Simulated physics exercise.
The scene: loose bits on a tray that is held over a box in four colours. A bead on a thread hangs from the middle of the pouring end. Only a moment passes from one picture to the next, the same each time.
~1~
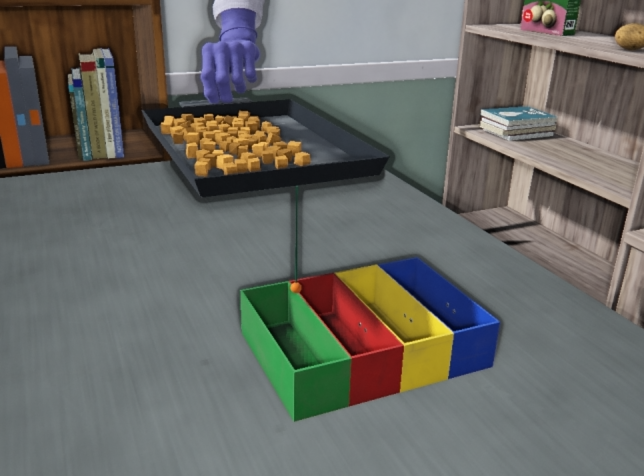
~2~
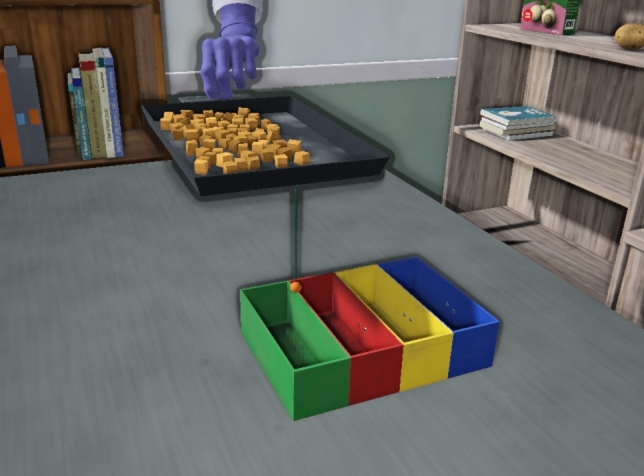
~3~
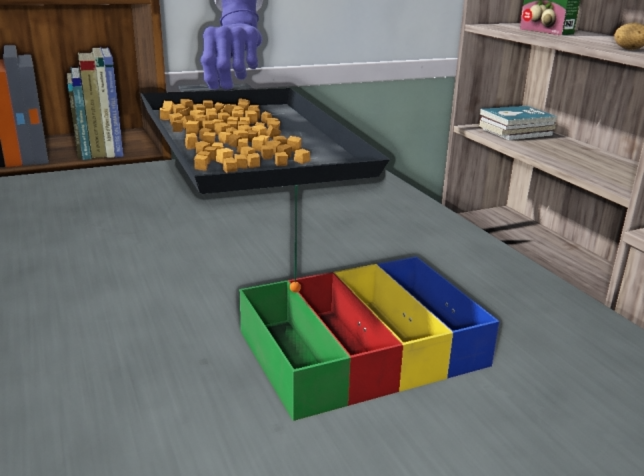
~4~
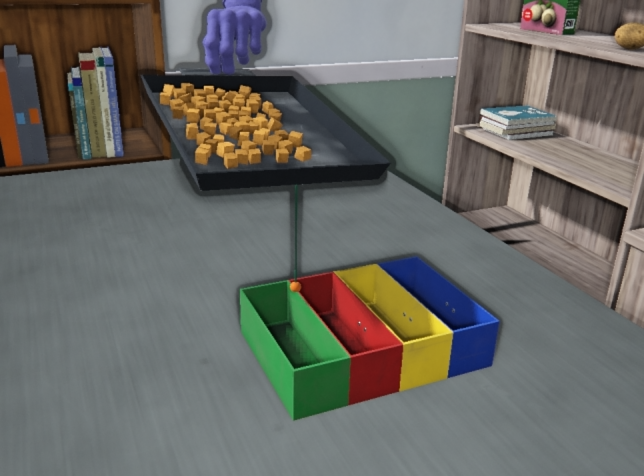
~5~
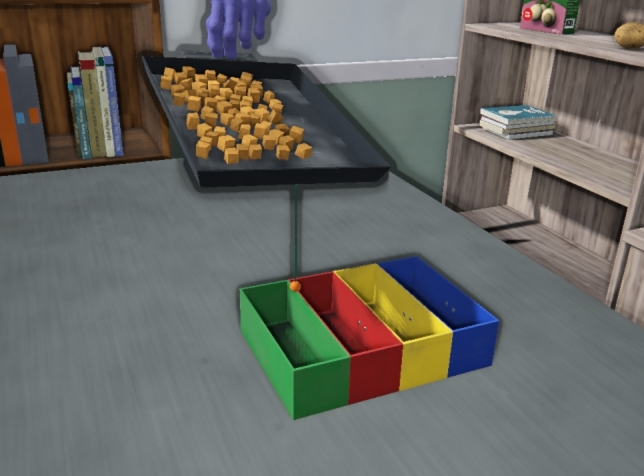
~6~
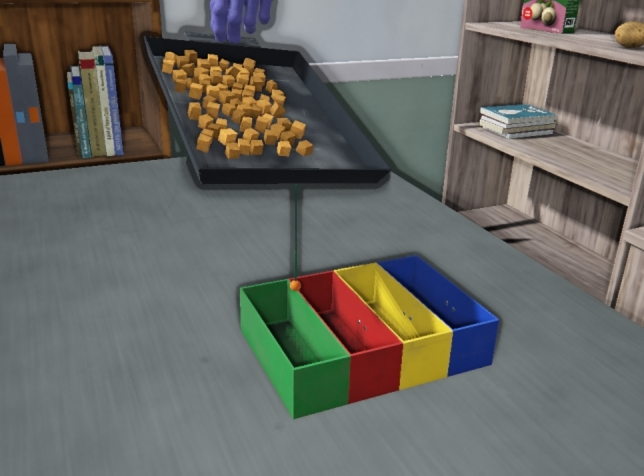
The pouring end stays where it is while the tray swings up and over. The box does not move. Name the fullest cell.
Most goes to the yellow cell.
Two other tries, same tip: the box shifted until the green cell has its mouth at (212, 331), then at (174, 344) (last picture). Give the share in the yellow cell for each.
About 20 and 0 per cent.
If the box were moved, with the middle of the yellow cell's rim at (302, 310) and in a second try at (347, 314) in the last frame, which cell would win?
The first try: The blue one. The second: That blue cell.
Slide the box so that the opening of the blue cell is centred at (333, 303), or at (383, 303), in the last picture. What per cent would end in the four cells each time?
About 30 and 80 per cent.
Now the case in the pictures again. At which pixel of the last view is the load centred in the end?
Around (381, 337).
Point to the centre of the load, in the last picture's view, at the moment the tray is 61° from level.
At about (334, 151).
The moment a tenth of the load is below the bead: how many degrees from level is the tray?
At about 70°.
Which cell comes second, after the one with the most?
Next in line is the red cell.
Soon, tray tipped steeply; nearly all on the tray; a small part falling or outside the box.
A while on, tray tipped right over; about a third on the tray; about a quarter in the yellow cell; a small part in the red cell; a small part in the blue cell; a small part falling or outside the box.
Towards the end, tray tipped past a quarter turn; about half in the yellow cell; about a third in the red cell; a small part in the blue cell; a stray few falling or outside the box.
Finally, tray tipped past a quarter turn; about half in the yellow cell; about a third in the red cell; a small part in the blue cell; none in the green cell; a stray few outside the box.
